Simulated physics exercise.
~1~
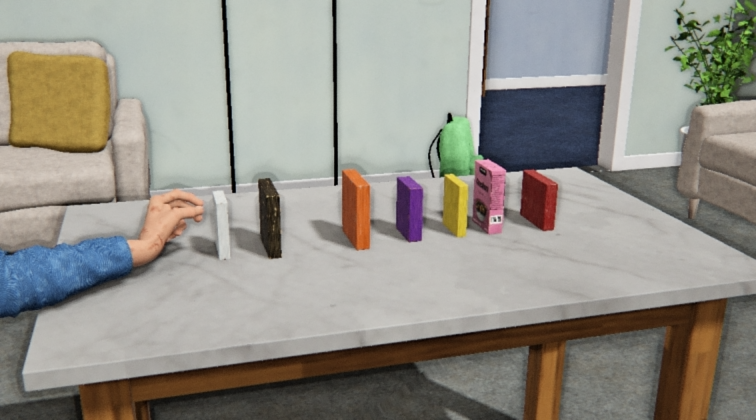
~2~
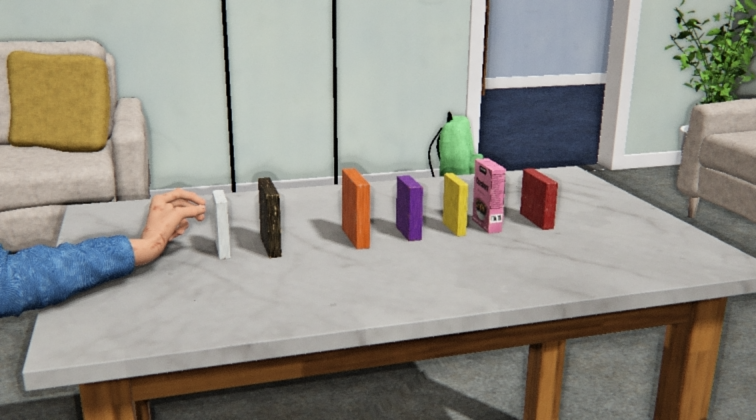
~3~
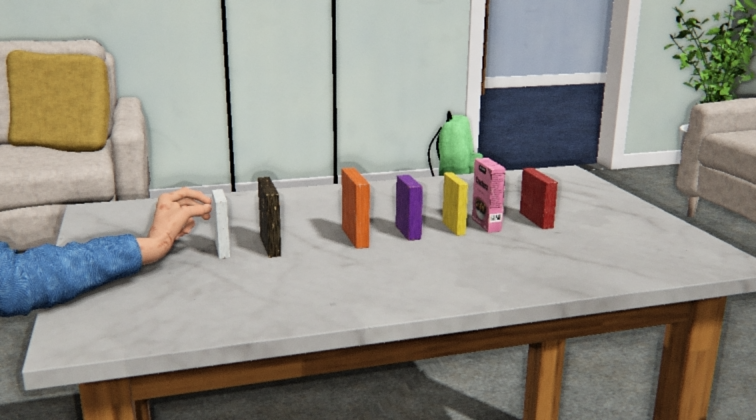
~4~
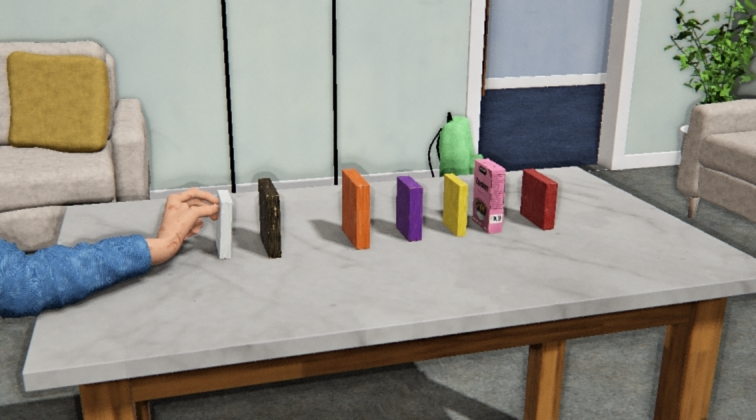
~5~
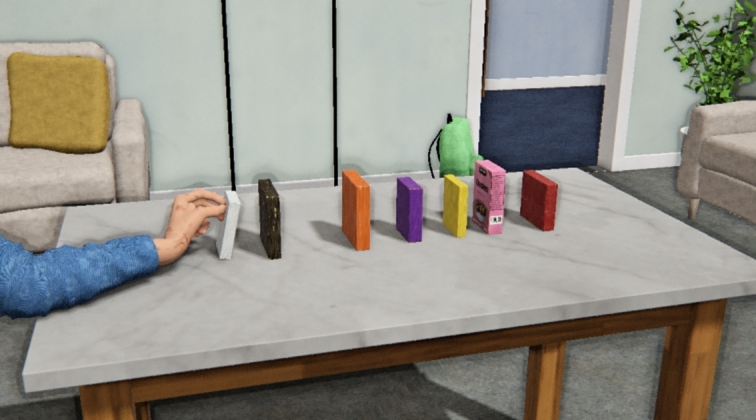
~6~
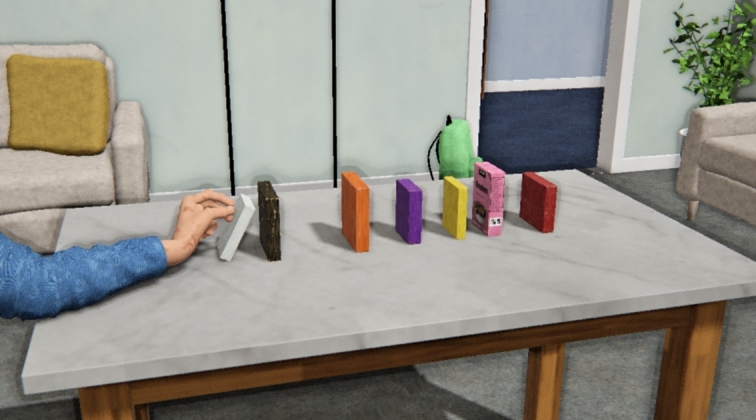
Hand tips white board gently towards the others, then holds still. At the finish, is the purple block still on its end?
Yes.
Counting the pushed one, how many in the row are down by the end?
2 in total.
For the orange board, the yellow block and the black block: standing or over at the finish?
The orange board stays upright; the yellow block keeps standing; the black block tips over.
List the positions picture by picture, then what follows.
The first frame shows purple block (409, 209); orange board (355, 209).
The second frame shows yellow block (455, 204); black block (270, 217).
The third frame shows orange board (355, 208); pink packet (488, 195).
The fourth frame shows white board 5° over; yellow block (455, 205); black block (270, 218).
The fifth frame shows white board 13° over; orange board (355, 210); pink packet (488, 197).
The sixth frame shows white board 28° over; purple block (408, 211); yellow block (455, 208).
Then, 0.20 s after the last picture, white board 47° over; black block tipped 10° from how it was.
Then, 0.40 s after the last picture, white board 69° over; black block tipped 53° from how it was.
Then, 0.50 s after the last picture, white board 75° over; black block on its side.
At rest, tipped over on the table, black block; the other 4 in place. Seen from the same camera at the end, purple block near (408, 211).
